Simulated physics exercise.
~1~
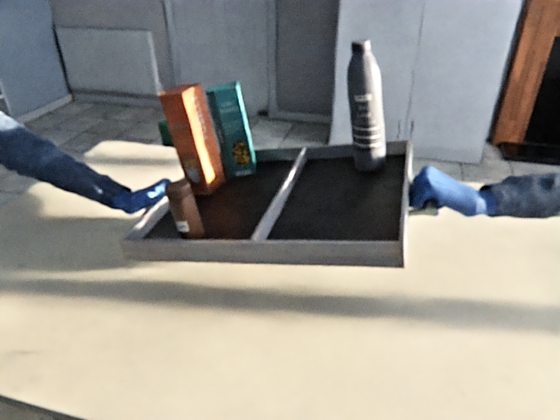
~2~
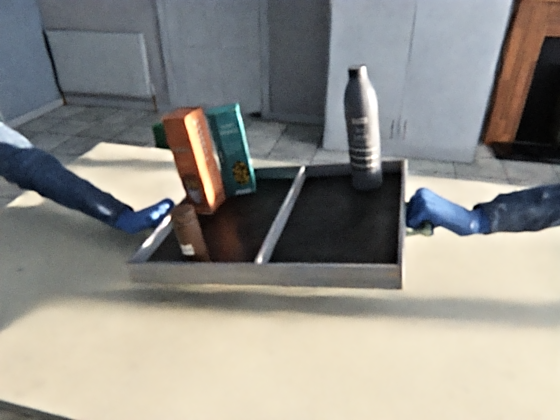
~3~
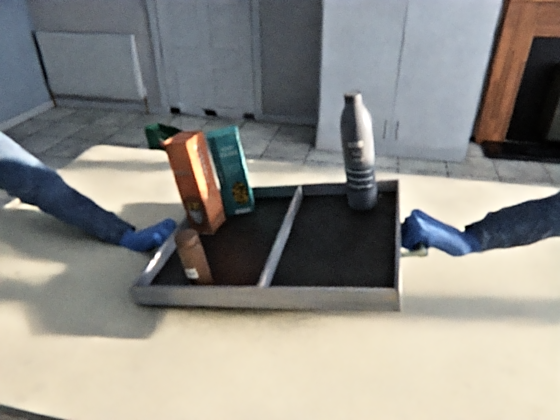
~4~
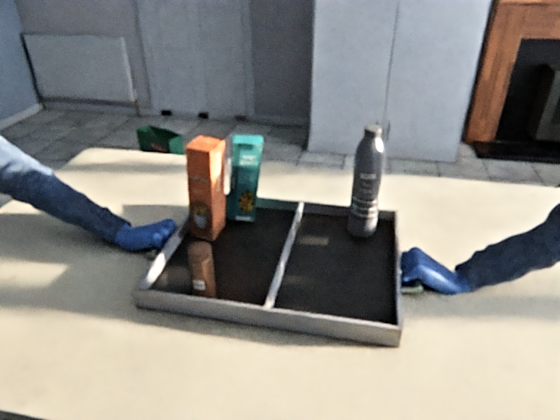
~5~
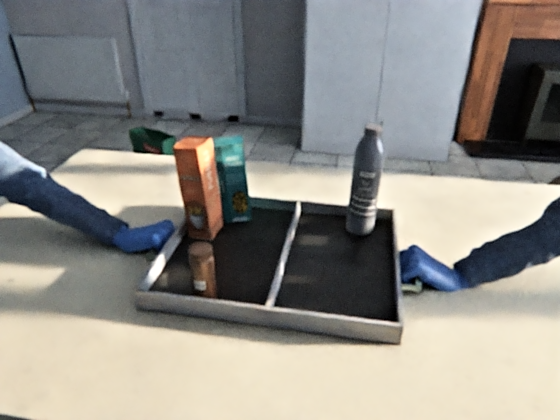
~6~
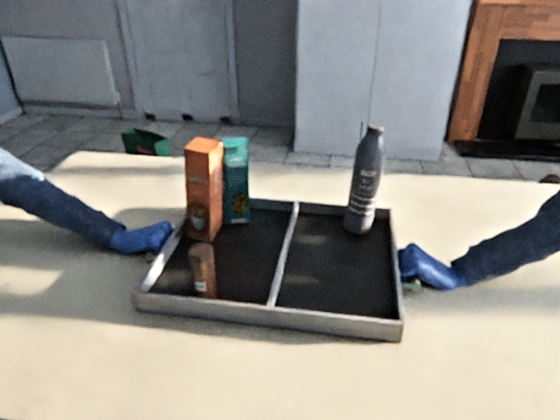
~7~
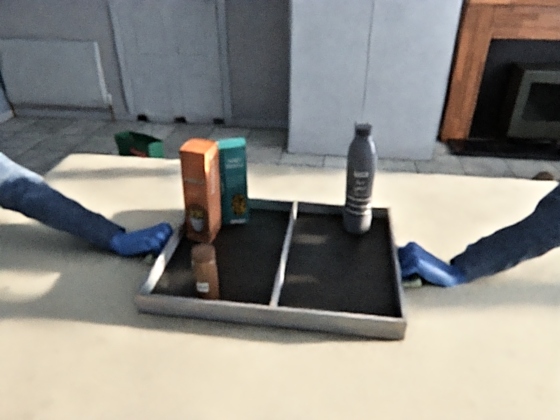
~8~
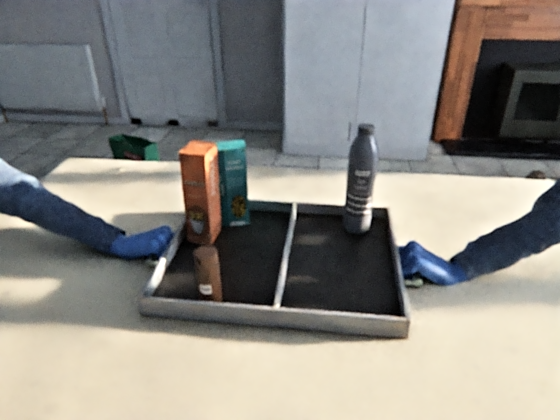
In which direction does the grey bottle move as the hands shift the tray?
The grey bottle moves down in the view, along with the tray, until the tray rests on the table.
